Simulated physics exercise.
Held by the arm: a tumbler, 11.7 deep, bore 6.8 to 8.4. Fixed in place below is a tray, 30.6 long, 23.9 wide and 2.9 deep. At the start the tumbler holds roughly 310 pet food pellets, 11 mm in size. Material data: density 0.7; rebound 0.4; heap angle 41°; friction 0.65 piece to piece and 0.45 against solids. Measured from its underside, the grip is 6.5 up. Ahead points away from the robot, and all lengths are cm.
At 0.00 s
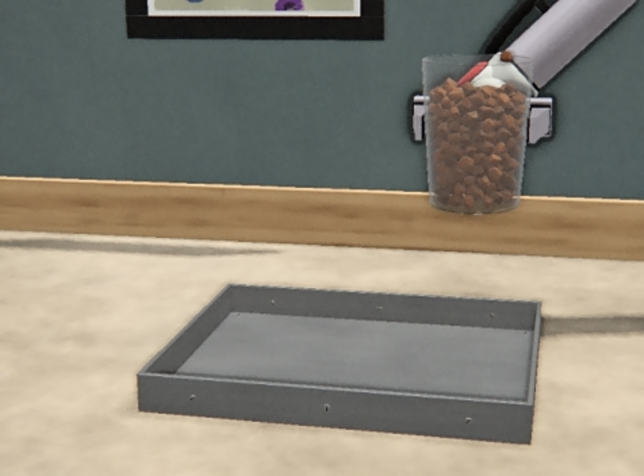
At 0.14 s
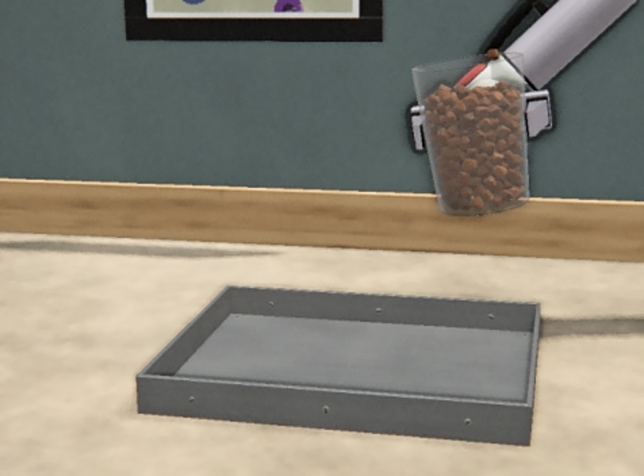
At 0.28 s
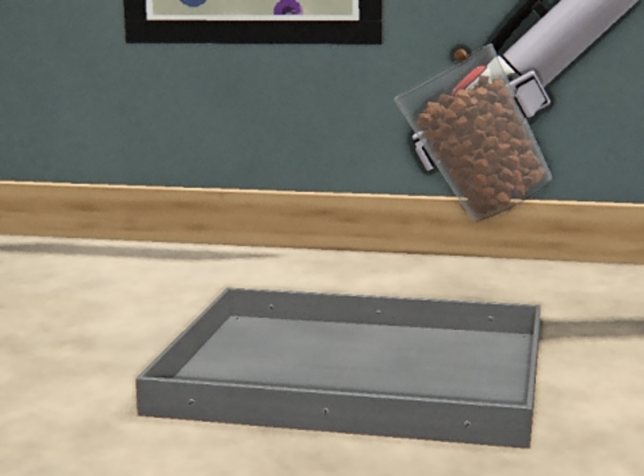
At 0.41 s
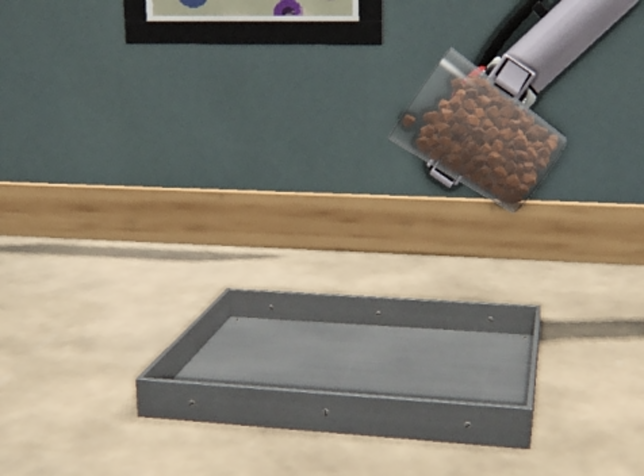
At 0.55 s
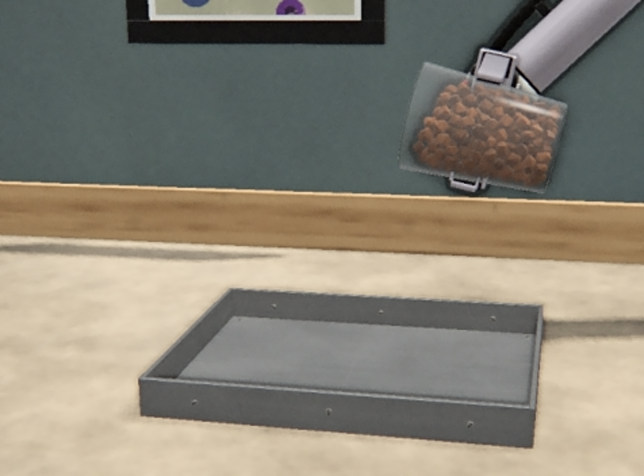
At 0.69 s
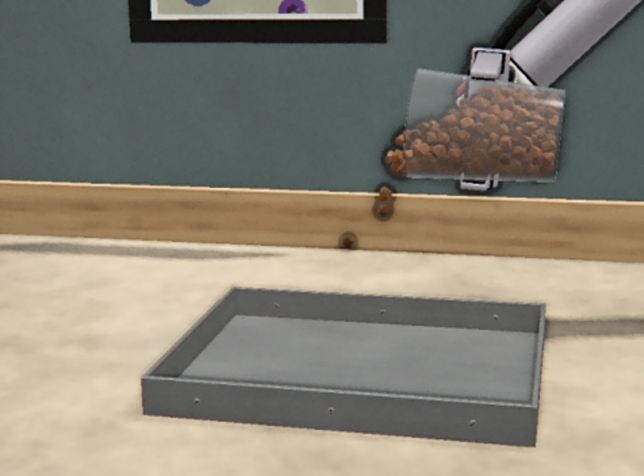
Clear tumbler of brown pellets tilting leftward in a robot arm's grip above a gray tray, a few pellets dropping out.
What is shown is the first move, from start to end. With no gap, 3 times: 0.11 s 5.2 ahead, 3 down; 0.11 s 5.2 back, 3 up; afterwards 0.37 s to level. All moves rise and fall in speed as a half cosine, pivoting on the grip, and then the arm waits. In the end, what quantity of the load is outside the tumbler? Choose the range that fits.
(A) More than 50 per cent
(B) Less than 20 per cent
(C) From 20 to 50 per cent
More than 50 per cent.
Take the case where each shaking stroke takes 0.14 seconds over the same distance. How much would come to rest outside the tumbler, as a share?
About 60 per cent in that case.
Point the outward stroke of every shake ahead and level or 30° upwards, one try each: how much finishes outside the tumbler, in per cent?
You'd get about 95 per cent with the first setting and about 100 per cent with the second.
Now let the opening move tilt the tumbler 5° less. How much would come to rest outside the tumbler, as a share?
I'd put it close to 55 per cent.
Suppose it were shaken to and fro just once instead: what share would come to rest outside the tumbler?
In that case some 40 per cent.
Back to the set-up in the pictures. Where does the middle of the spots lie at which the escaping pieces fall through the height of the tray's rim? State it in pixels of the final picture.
Their middle lies around (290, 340).
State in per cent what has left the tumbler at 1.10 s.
About 45 per cent by then.
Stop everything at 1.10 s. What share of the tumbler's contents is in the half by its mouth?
Around 75 per cent of it.
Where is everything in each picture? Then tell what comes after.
The first picture shows tumbler middle at (476, 135), level; upper third of the load around (477, 105), from x 435 to 520, top at y 55; 307 in the tumbler.
The second picture shows tumbler middle at (476, 136), tilted 8° forward; upper third of the load around (473, 107), from x 430 to 515, top at y 55.
The third picture shows tumbler middle at (478, 138), tilted 30° forward; upper third of the load around (473, 112), from x 425 to 535, top at y 55.
The fourth picture shows tumbler middle at (481, 136), tilted 56° forward; upper third of the load around (474, 114), from x 410 to 550, top at y 80.
The fifth picture shows tumbler middle at (485, 132), tilted 78° forward; upper third of the load around (485, 112), from x 420 to 555, top at y 90.
The sixth picture shows tumbler middle at (488, 130), tilted 86° forward; upper third of the load around (506, 114), from x 350 to 555, top at y 95; 303 in the tumbler, 4 in flight or on a rim.
By 1.10 s, tilted 86° forward, highest piece 22 above the table; 172 in the tumbler, 108 in the tray, 27 in flight or on a rim.
By 1.51 s, tilted 51° forward, highest piece 24 above the table; 196 in the tray, 99 in the tumbler, 3 on the table or floor, 9 in flight or on a rim.
By 1.92 s, level, highest piece 23 above the table; 205 in the tray, 99 in the tumbler, 3 on the table or floor.
By 2.97 s, level, highest piece 23 above the table; 205 in the tray, 99 in the tumbler, 3 on the table or floor.
Final count, 205 in the tray, 99 in the tumbler, 3 on the table or floor. That is 68 % outside the tumbler.
